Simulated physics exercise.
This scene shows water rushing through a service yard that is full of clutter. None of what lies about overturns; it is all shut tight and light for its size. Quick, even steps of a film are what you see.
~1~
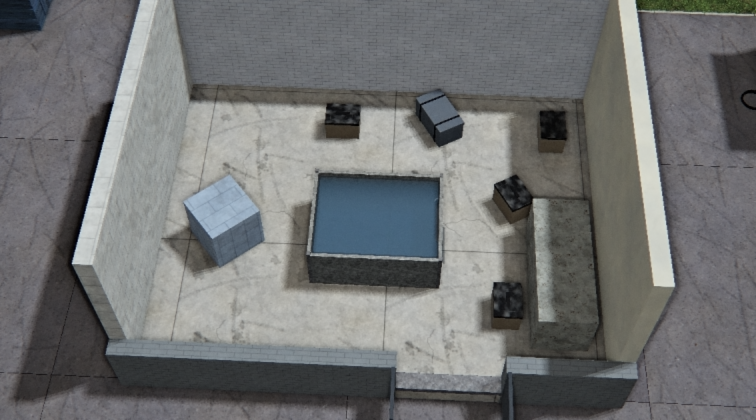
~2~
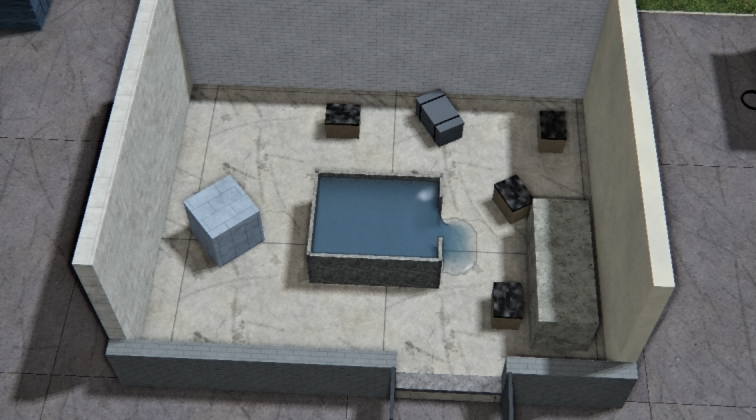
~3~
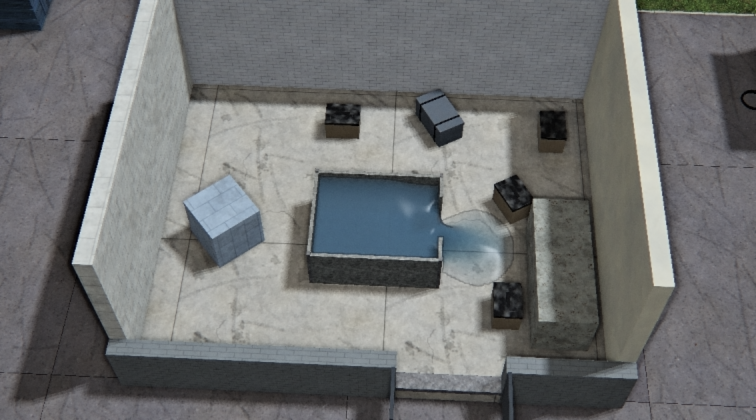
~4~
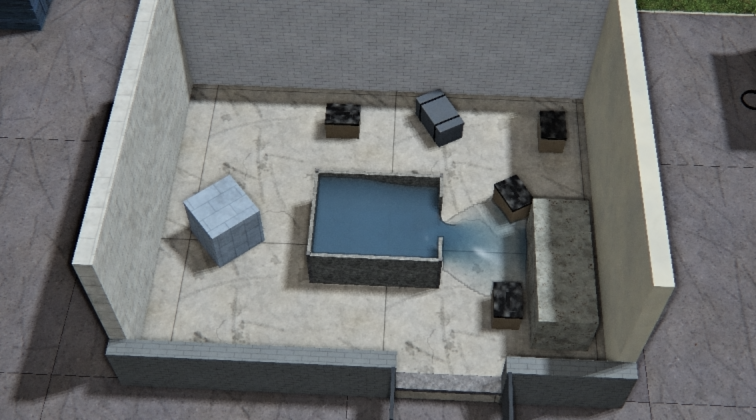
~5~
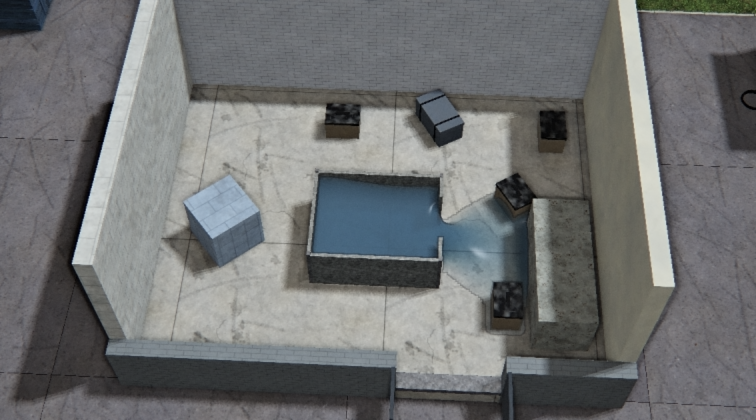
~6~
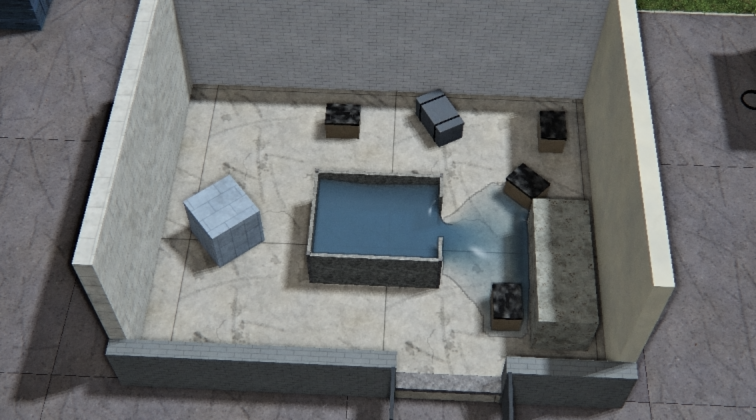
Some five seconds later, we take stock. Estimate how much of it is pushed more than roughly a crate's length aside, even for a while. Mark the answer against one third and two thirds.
One to two thirds of them.
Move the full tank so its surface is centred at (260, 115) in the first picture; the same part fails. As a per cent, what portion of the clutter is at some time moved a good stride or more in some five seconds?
Estimate: Near 100 per cent of them.
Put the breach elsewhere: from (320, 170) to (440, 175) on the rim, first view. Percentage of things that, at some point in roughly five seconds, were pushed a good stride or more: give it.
Close to 80 in a hundred.
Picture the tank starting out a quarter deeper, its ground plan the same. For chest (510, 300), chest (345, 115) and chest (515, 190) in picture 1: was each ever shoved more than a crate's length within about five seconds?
As listed: Yes, short of that, pushed that far.
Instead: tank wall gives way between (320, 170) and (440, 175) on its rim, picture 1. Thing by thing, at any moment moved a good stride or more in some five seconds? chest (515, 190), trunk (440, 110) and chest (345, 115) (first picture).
In the order asked: Goes the distance, then goes the distance, then goes the distance.
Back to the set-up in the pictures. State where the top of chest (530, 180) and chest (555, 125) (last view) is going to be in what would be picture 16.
They end up close to (574, 117) and close to (564, 92).
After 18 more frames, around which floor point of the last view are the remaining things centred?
In the last view, somewhere about (465, 123).
A moment on, 1 of 5 are well off their spots; 0 afloat.
Next, 3 of 5 are well off their spots; 2 afloat.
Later, 3 of 5 are well off their spots; 2 afloat.
In the end, 3 of 5 are well off their spots, and 3 have been at some point; 2 afloat.
